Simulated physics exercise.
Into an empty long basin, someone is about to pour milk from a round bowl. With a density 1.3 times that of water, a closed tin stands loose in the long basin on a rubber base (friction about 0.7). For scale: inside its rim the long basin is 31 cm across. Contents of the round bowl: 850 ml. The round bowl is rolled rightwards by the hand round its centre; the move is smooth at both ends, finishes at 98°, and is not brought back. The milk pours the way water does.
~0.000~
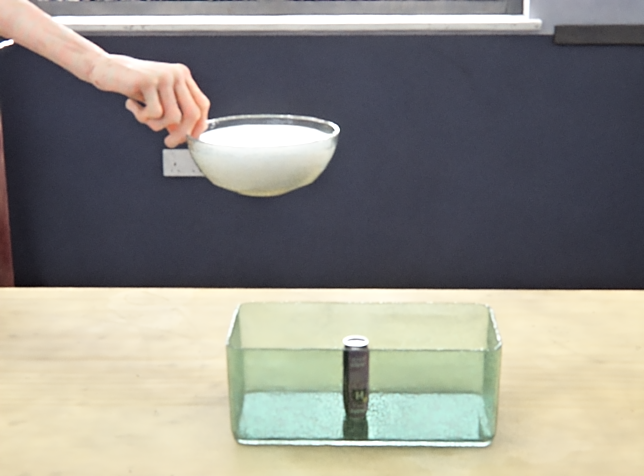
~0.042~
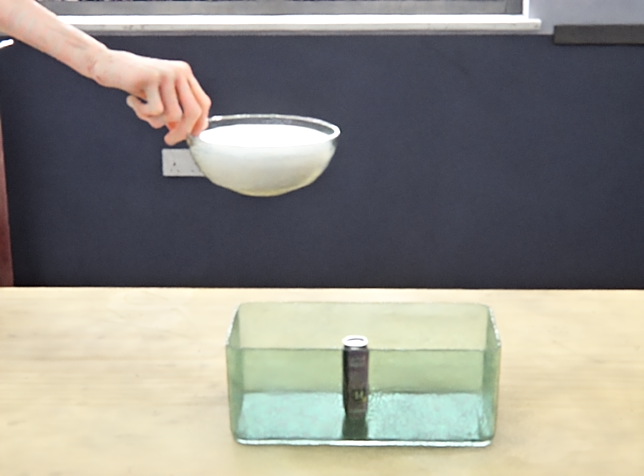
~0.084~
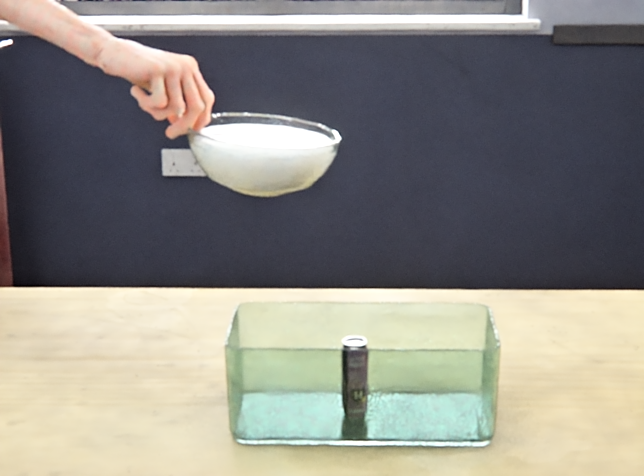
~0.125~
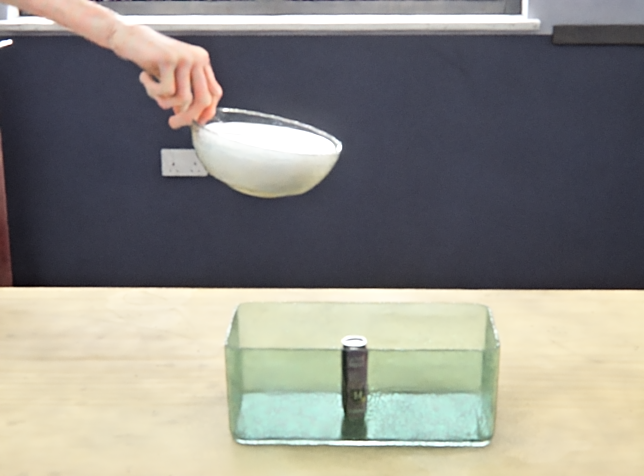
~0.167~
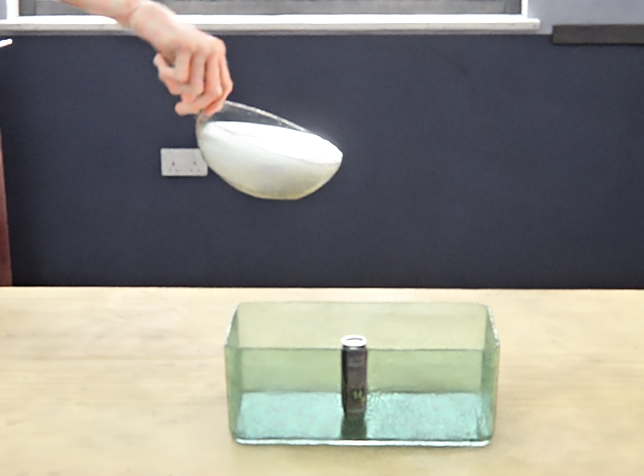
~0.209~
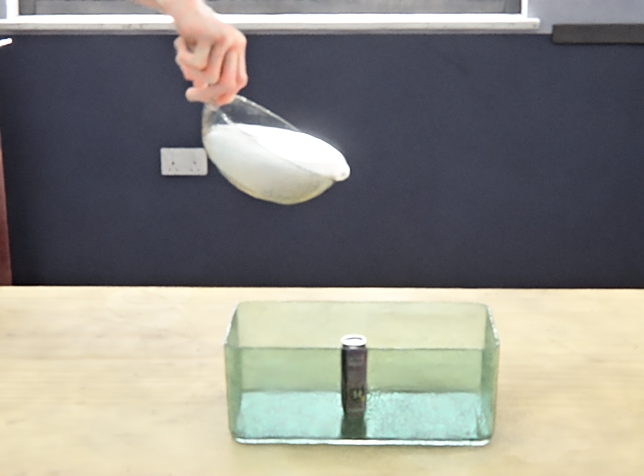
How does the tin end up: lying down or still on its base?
My bet is it will last.
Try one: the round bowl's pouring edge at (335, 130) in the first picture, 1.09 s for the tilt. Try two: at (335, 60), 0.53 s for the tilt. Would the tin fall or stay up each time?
In the first try it remains standing; in the second it comes down.
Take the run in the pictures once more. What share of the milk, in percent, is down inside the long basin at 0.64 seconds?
Roughly 86 %.
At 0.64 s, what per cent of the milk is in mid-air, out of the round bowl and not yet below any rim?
Close to 14 %.
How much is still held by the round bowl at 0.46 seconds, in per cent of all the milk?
Near 7 in a hundred.
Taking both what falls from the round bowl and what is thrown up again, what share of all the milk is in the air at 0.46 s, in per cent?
66 %.
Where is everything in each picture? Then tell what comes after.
In the first picture, it leans 0°; its right rim is at (337, 132); the milk meets the walls at (192, 139) and (335, 140); the long basin's rim runs from (232, 326) to (496, 328); the tin's top is at (356, 345).
In the second picture, it leans 2°; its right rim is at (337, 134); the milk meets the walls at (191, 138) and (334, 141).
In the third picture, it leans 6°; its right rim is at (338, 140); the milk meets the walls at (193, 134) and (335, 144).
In the fourth picture, it leans 13°; its right rim is at (340, 149); the milk meets the walls at (196, 131) and (337, 147).
In the fifth picture, it leans 22°; its right rim is at (340, 162); the milk meets the walls at (200, 129) and (338, 155); 1 per cent is over the edge.
In the sixth picture, it leans 33°; its right rim is at (338, 175); the milk meets the walls at (206, 131) and (324, 158); 8 per cent is over the edge.
By 0.46 s the tilt is 93° and 7 per cent is still to pour; the tin stands where it began.
By 0.64 s the tilt is 98° and 0 per cent is still to pour; the tin leans 6°.
By 0.82 s the tilt is 98° and 0 per cent is still to pour; the tin stands where it began.
By 1.03 s the tilt is 98° and 0 per cent is still to pour; the tin stands where it began.
At rest the tin stands where it began.
